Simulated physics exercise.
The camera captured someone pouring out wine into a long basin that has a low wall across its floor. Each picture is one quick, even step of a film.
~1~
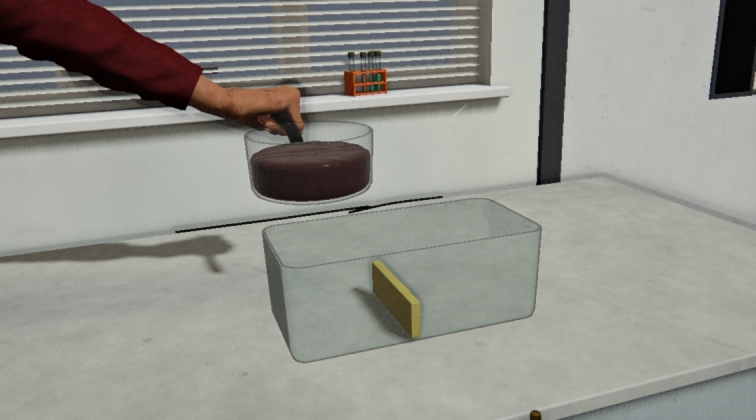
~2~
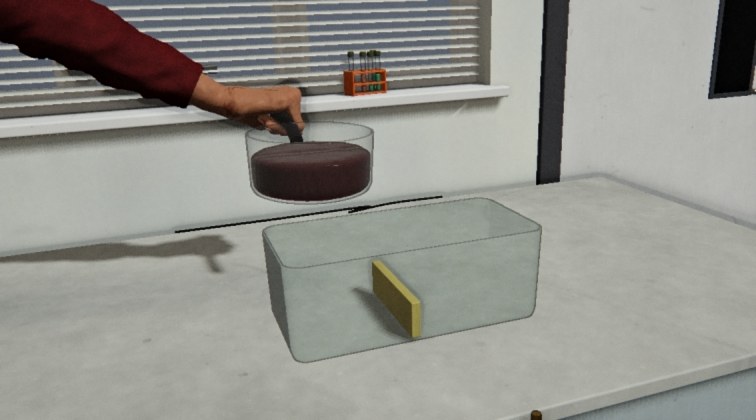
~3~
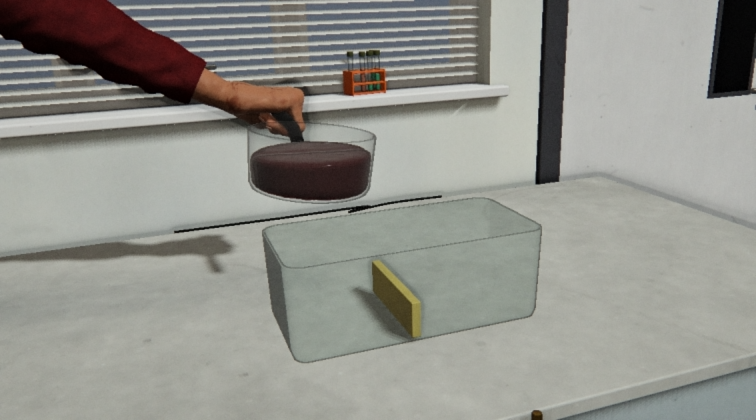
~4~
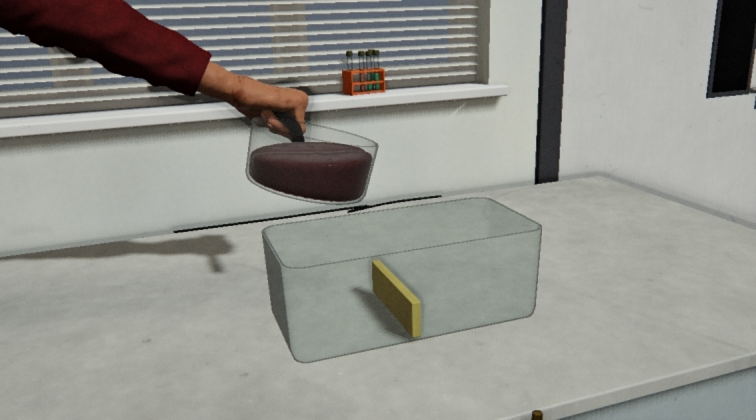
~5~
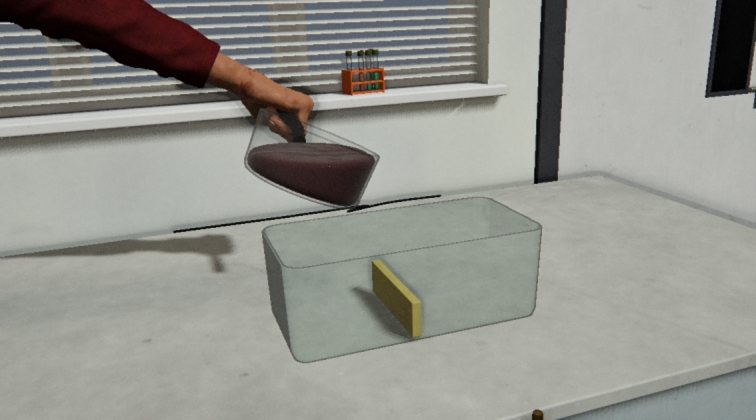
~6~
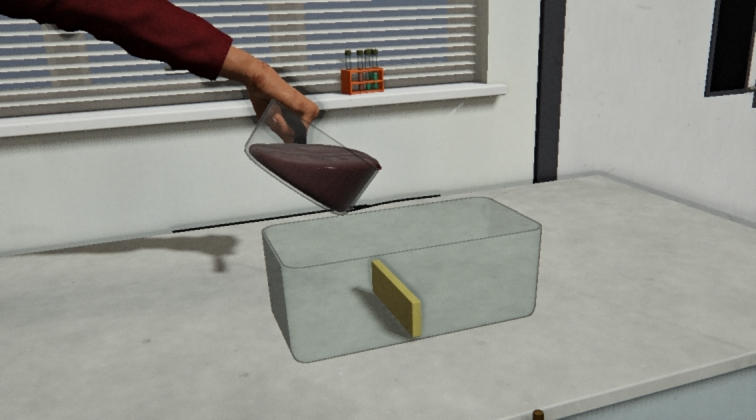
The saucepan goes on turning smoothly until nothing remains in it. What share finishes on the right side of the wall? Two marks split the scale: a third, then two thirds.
Finally a third to two thirds of it is on the right.
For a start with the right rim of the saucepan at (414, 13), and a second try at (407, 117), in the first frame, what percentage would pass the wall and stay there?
The first start gives some 80 %, the second some 80 %.
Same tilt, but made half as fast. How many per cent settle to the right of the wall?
Some 65 per cent.
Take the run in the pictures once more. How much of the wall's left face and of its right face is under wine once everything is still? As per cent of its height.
Left side: Approx. 30 %; right side: Approx. 30 %.
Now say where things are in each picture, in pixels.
In the first frame, it leans 0°; its right rim is at (368, 128); the wine meets the walls at (250, 159) and (366, 147); the long basin's rim runs from (272, 249) to (514, 213); the wall's top is at (394, 281).
In the second frame, it leans 2°; its right rim is at (369, 130); the wine meets the walls at (251, 158) and (366, 147).
In the third frame, it leans 7°; its right rim is at (371, 135); the wine meets the walls at (250, 157) and (366, 148).
In the fourth frame, it leans 15°; its right rim is at (373, 144); the wine meets the walls at (250, 155) and (368, 150).
In the fifth frame, it leans 25°; its right rim is at (374, 155); the wine meets the walls at (249, 153) and (370, 152).
In the sixth frame, it leans 38°; its right rim is at (373, 169); the wine meets the walls at (247, 148) and (365, 157); 2 per cent is over the edge.
A moment on, the saucepan is tipped right over and 13 per cent is still to pour, 27 is left of the wall and 41 right of it.
Next, the saucepan is tipped right over and 1 per cent is still to pour, 47 is left of the wall and 47 right of it.
Then the saucepan is tipped right over and 0 per cent is still to pour, 50 is left of the wall and 48 right of it.
Later the saucepan is tipped right over and 0 per cent is still to pour, 50 is left of the wall and 48 right of it.
Finally, 50 per cent lies left of the wall, 48 right of it and 2 outside.
